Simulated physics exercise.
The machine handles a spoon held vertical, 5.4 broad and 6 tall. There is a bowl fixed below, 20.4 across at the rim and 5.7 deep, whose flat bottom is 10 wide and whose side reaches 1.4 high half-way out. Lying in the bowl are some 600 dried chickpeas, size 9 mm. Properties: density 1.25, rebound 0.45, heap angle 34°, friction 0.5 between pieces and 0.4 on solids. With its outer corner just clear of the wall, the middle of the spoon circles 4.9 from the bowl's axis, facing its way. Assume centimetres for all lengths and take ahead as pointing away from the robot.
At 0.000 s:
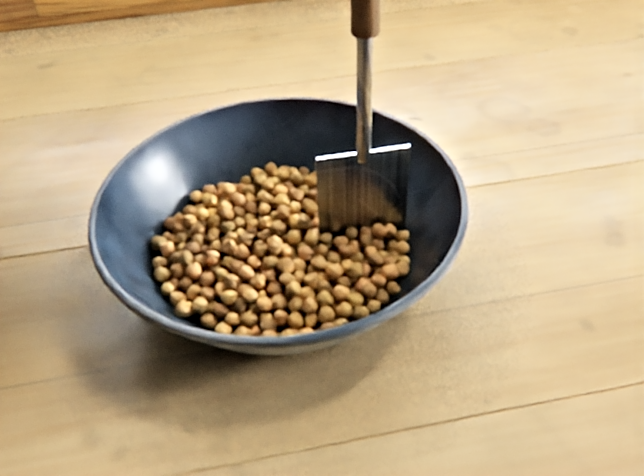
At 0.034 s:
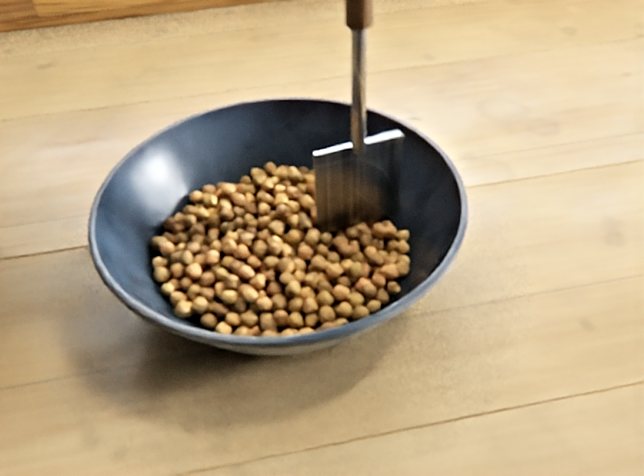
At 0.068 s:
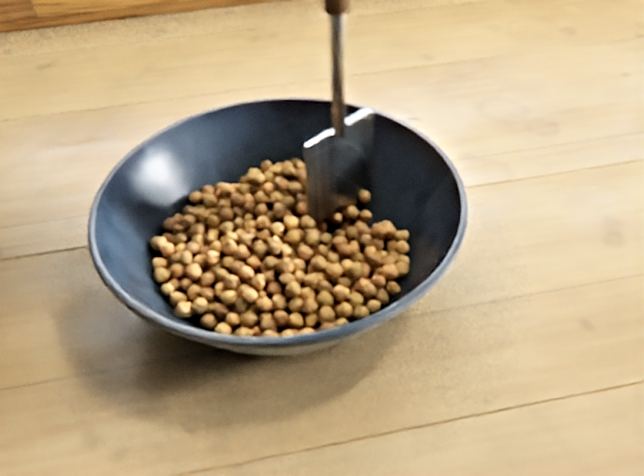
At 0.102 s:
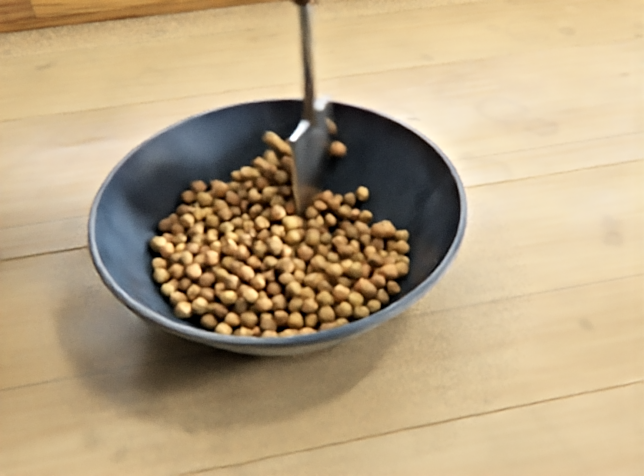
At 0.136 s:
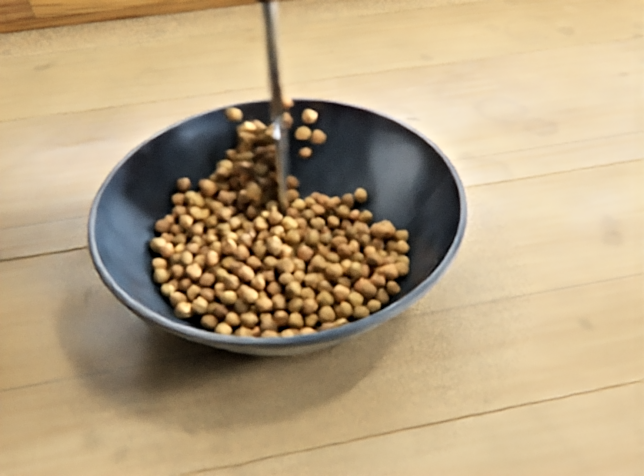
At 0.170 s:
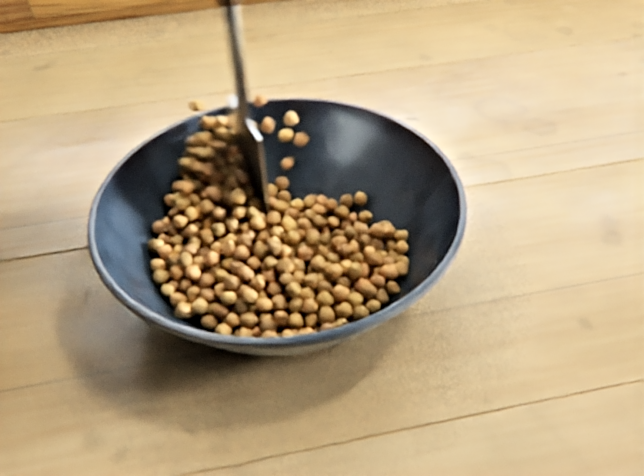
A flat metal spoon, held upright, swept from right to left along the far side of a dark bowl, turning as it went and pushing the dried chickpeas into a heap against the back wall.
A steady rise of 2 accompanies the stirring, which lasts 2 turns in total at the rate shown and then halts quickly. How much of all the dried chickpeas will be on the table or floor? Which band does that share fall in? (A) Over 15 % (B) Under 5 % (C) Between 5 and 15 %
The answer is C.
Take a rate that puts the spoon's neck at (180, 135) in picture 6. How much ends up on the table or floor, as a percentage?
Around 25 in a hundred.
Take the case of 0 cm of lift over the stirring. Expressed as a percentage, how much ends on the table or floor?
Roughly 20 per cent.
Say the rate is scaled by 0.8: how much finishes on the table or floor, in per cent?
Estimated share: Close to 5 per cent.
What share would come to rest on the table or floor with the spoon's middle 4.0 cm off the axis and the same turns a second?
Then some 10 percent.
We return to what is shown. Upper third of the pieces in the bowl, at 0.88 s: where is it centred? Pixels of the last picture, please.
(286, 248).
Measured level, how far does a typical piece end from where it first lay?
I'd put it at roughly 2 centimetres.
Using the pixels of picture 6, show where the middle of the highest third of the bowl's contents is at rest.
Somewhere close to (288, 248).
By 0.52 s, 344° round, highest piece 8 above the table; 559 in the bowl, 28 on the table or floor, 14 in flight or on the tool.
By 0.88 s, 226° round, highest piece 4 above the table; 551 in the bowl, 50 on the table or floor.
By 1.25 s, 0° round, highest piece 4 above the table; 551 in the bowl, 50 on the table or floor.
By 1.95 s, 0° round, highest piece 4 above the table; 551 in the bowl, 50 on the table or floor.
Final count, 551 in the bowl, 50 on the table or floor. That is 8 % on the table or floor.
